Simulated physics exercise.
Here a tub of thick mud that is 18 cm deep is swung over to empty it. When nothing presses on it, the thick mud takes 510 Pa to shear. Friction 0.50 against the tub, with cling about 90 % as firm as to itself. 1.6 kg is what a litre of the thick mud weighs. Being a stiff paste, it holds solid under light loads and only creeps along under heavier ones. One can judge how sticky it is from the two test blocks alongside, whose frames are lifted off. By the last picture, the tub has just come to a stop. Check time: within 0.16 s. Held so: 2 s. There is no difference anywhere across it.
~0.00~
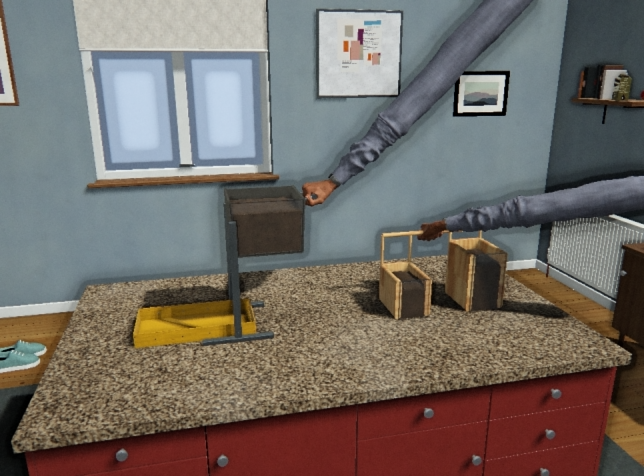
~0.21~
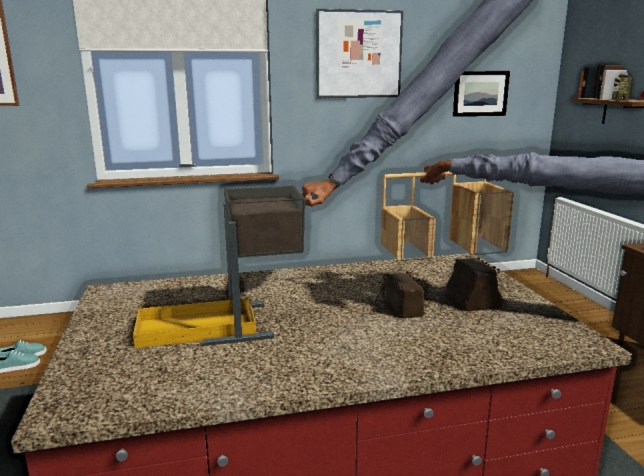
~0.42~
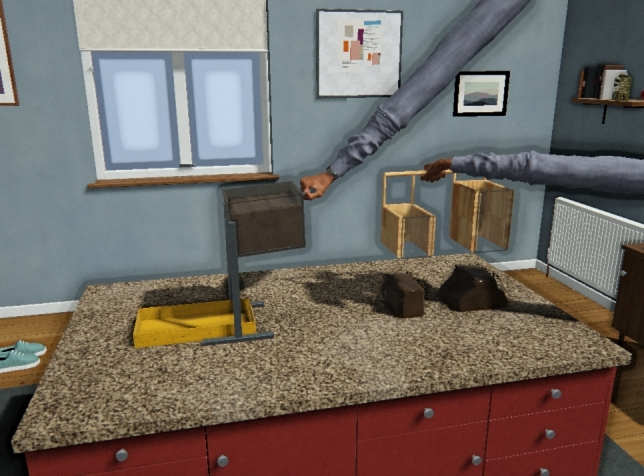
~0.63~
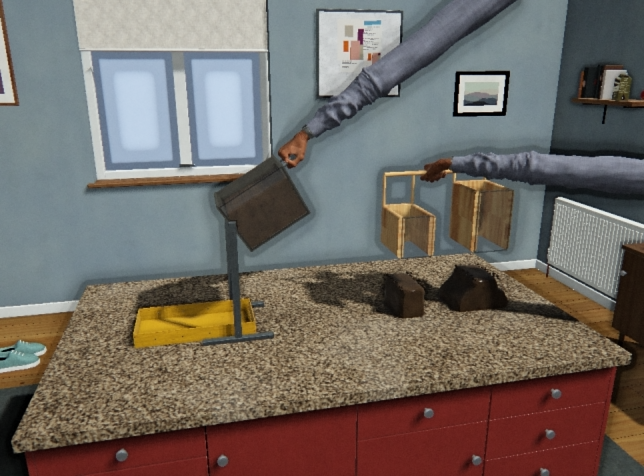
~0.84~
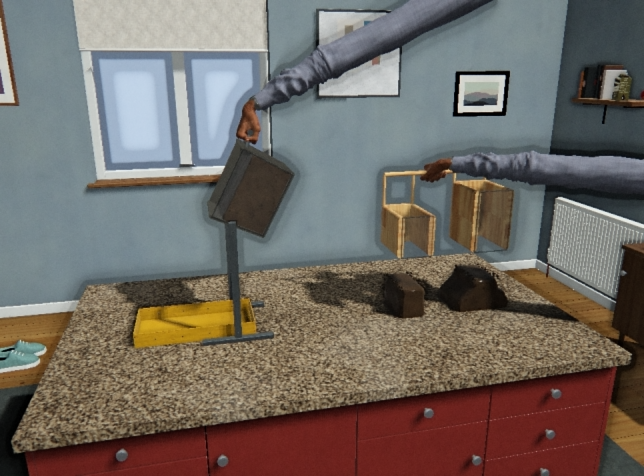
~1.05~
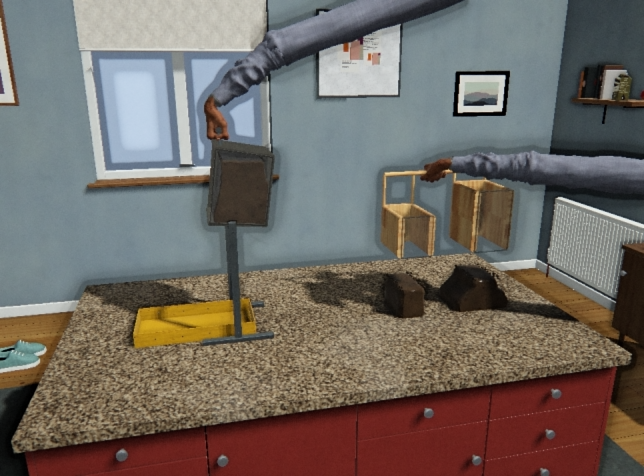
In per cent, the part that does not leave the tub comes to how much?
The part that stays comes to roughly 55 %.
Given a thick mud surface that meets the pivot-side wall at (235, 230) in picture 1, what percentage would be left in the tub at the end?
About 100 per cent.
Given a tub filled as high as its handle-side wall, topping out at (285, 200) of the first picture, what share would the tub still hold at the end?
Some 100 percent would still be in the tub at the end.
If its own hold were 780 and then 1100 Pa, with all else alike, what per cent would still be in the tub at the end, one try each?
Result: 100 % for the first case, 100 % for the second.
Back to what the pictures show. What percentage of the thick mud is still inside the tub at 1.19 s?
Share in tub: Some 90 percent.
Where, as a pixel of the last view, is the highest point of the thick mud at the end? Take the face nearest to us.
The highest point is near (248, 191) in the last picture.
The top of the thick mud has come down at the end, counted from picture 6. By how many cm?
About 10 cm.
After 1.19 s, the tub is at 82 degrees and holds 92 %.
After 1.36 s, the tub is at 82 degrees and holds 67 %.
After 1.53 s, the tub is at 82 degrees and holds 55 %.
After 1.70 s, the tub is at 82 degrees and holds 55 %.
After 3.05 s, at the end, the tub is at 82 degrees and holds 55 %.
